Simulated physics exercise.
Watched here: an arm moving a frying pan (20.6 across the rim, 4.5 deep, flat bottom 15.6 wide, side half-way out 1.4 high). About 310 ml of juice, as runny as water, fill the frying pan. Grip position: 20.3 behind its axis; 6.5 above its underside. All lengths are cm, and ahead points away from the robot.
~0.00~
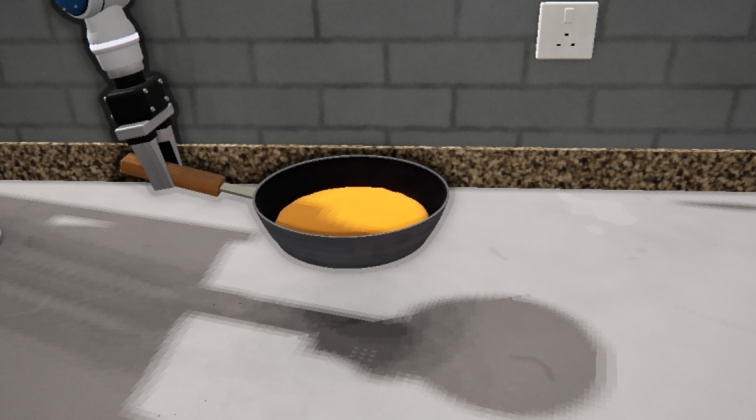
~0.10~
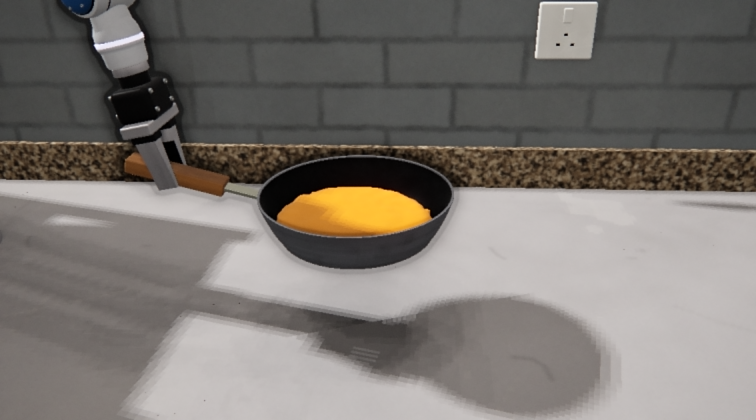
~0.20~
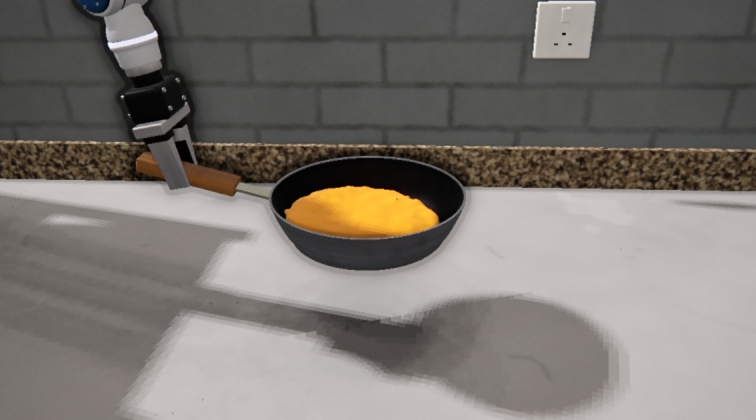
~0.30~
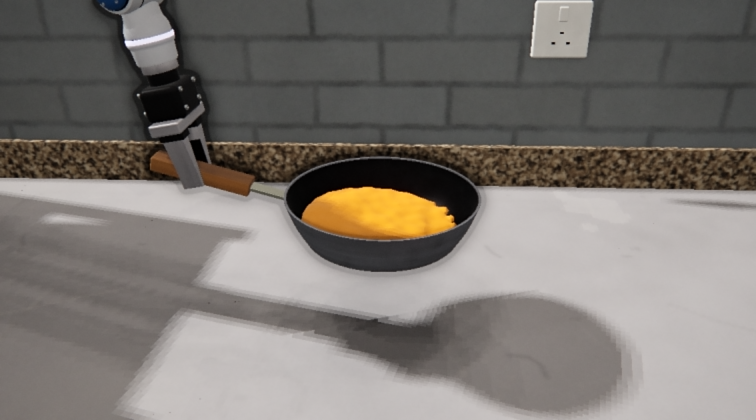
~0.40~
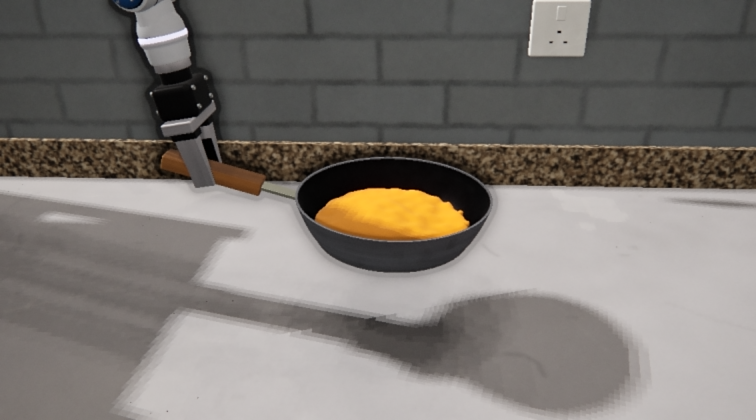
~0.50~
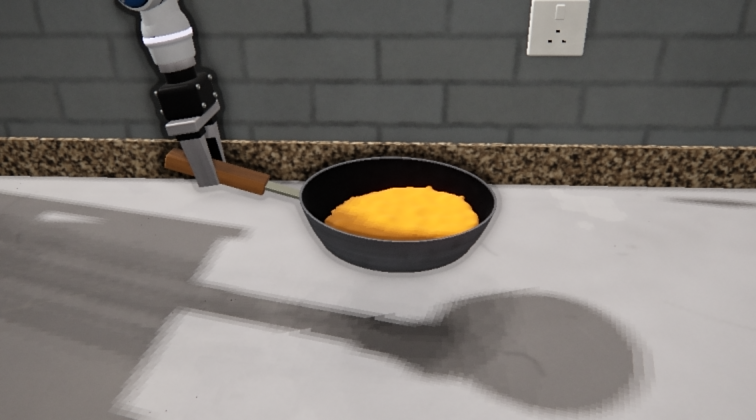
A robot arm slides a dark frying pan of orange liquid right, and the liquid sloshes.
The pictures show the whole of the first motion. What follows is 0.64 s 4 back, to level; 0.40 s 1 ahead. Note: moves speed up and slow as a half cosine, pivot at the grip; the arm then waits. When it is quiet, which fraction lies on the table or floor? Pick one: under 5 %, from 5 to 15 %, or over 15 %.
Under 5 %.
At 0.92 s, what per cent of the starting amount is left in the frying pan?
100 %, give or take.
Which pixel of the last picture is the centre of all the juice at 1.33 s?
Somewhere close to (354, 217), I'd say.
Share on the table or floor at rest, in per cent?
0 %.
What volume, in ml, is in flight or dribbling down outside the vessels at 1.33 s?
About 0 ml.
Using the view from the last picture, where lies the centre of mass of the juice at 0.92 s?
About (376, 219).
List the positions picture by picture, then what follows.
The first frame shows frying pan middle at (352, 211), level; upper third of the juice around (350, 219), from x 275 to 430, top at y 190; 310 ml in the frying pan.
The second frame shows frying pan middle at (357, 212), level; upper third of the juice around (331, 218), from x 280 to 430, top at y 190.
The third frame shows frying pan middle at (368, 213), level; upper third of the juice around (328, 217), from x 285 to 440, top at y 190.
The fourth frame shows frying pan middle at (382, 214), tilted 1° forward; upper third of the juice around (340, 216), from x 305 to 455, top at y 190.
The fifth frame shows frying pan middle at (393, 214), tilted 2° forward; upper third of the juice around (365, 218), from x 315 to 470, top at y 190.
The sixth frame shows frying pan middle at (397, 214), tilted 2° forward; upper third of the juice around (423, 221), from x 325 to 480, top at y 190; 310 ml in the frying pan.
By 0.92 s, level, liquid up to 17 above the table; 310 ml in the frying pan.
By 1.33 s, level, liquid up to 15 above the table; 310 ml in the frying pan.
By 1.74 s, level, liquid up to 15 above the table; 310 ml in the frying pan.
By 2.54 s, level, liquid up to 15 above the table; 310 ml in the frying pan.
Final state, 310 ml in the frying pan. That is 0 % on the table or floor.
